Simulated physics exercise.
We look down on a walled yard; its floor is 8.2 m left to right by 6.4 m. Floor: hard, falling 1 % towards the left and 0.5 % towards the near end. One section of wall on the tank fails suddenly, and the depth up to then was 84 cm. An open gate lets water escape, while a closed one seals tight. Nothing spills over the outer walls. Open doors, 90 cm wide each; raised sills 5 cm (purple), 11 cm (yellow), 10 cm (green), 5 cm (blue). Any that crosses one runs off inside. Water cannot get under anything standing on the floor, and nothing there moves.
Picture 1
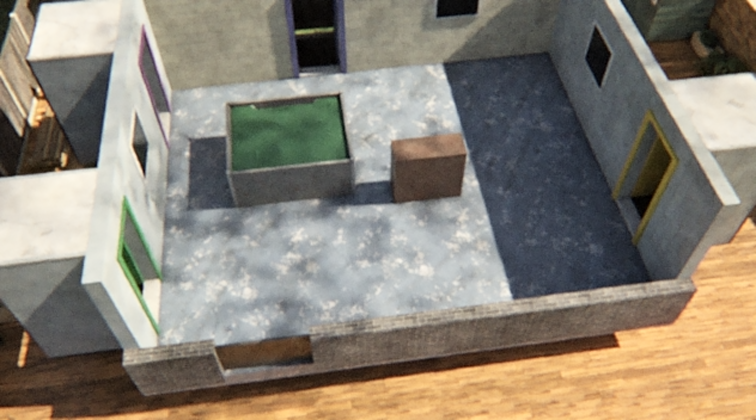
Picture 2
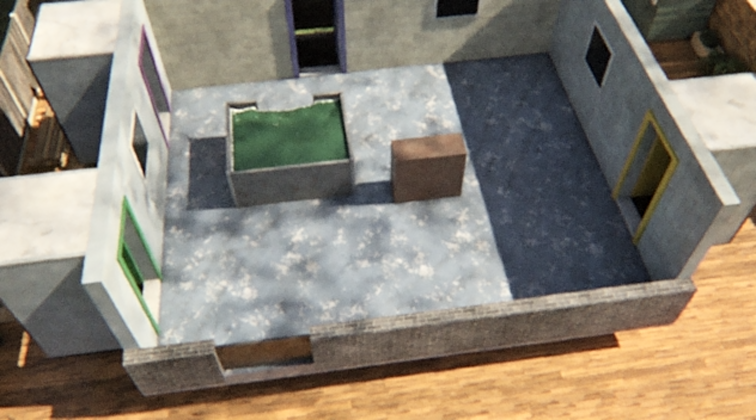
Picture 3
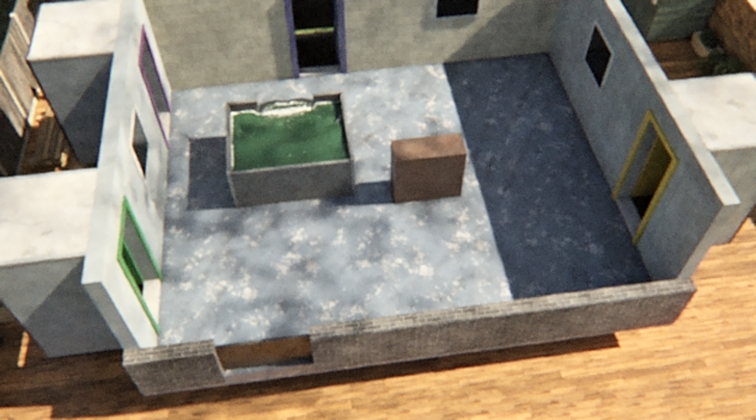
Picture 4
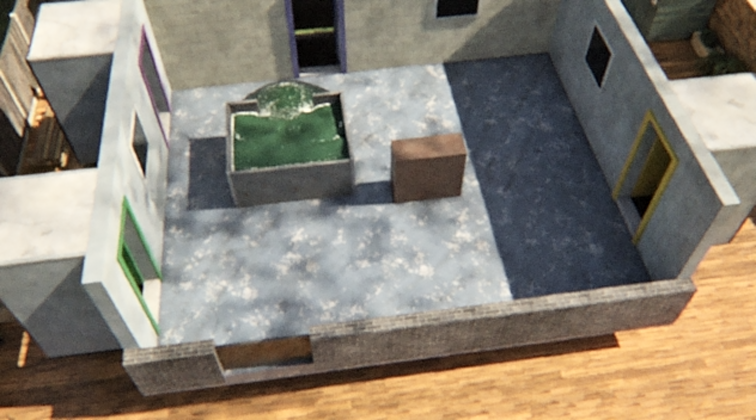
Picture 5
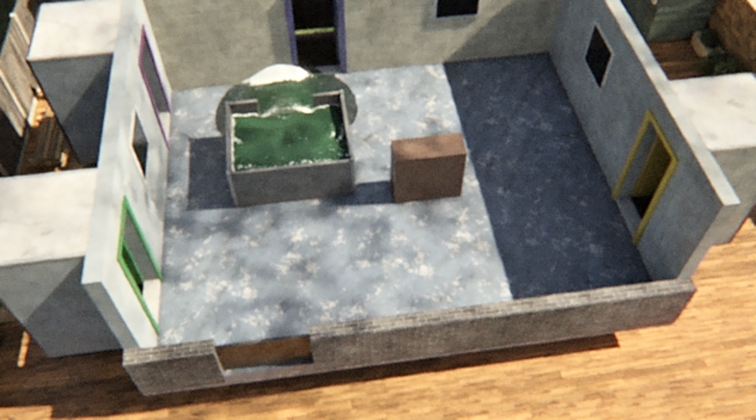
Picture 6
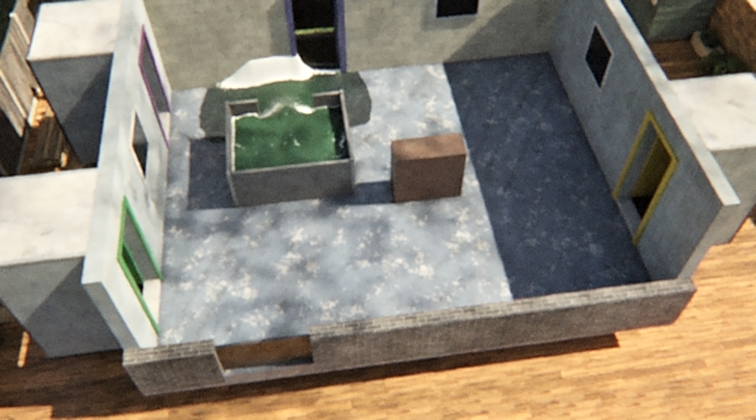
Green water in a walled tank pours out its far side and spreads across the floor.
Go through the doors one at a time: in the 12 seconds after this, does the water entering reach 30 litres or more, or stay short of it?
At the end, the purple door will most likely bust the limit; the yellow door will most likely respect the limit; the green door will most likely respect the limit; the blue door will most likely bust the limit.
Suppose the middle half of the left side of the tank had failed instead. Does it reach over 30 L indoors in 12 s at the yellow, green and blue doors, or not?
Door by door - yellow: Within bounds, green: Within bounds, blue: Within bounds.
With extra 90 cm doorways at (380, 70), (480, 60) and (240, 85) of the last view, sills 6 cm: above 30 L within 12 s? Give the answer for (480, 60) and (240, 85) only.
Well, the first one ends up on the low side, the second one on the high side.
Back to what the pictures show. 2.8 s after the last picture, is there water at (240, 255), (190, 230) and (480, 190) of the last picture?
Listed in sequence, the spots are drenched, drenched and bone dry.
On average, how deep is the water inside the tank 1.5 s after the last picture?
Mean depth: Some 40 cm.
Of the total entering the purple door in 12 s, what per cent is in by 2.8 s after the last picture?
Around 45 percent.
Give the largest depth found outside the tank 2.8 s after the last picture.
Around 28 centimetres.
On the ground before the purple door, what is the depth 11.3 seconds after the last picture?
The depth there is around 7.0 cm.
Then, 0.7 s after the last picture water covers 10 % of the floor and is deepest (56 cm) near (172, 94); purple door 7 cm at the sill, 0 L in, yellow door not reached, green door not reached, blue door 30 cm at the sill, 137 L in.
Then, 1.5 s after the last picture water covers 20 % of the floor and is deepest (42 cm) near (180, 93); purple door 20 cm at the sill, 36 L in, yellow door not reached, green door not reached, blue door 25 cm at the sill, 289 L in.
Then, 2.8 s after the last picture water covers 45 % of the floor and is deepest (28 cm) near (180, 99); purple door 17 cm at the sill, 137 L in, yellow door not reached, green door 4 cm at the sill, 0 L in, blue door 19 cm at the sill, 421 L in.
Then, 6.3 s after the last picture water covers 75 % of the floor and is deepest (16 cm) near (159, 329); purple door 11 cm at the sill, 268 L in, yellow door 3 cm at the sill, 0 L in, green door 8 cm at the sill, 1 L in, blue door 10 cm at the sill, 550 L in.
Then, 11.3 s after the last picture water covers 95 % of the floor and is deepest (10 cm) near (156, 371); purple door 7 cm at the sill, 311 L in, yellow door 1 cm at the sill, 0 L in, green door 8 cm at the sill, 4 L in, blue door 4 cm at the sill, 572 L in.
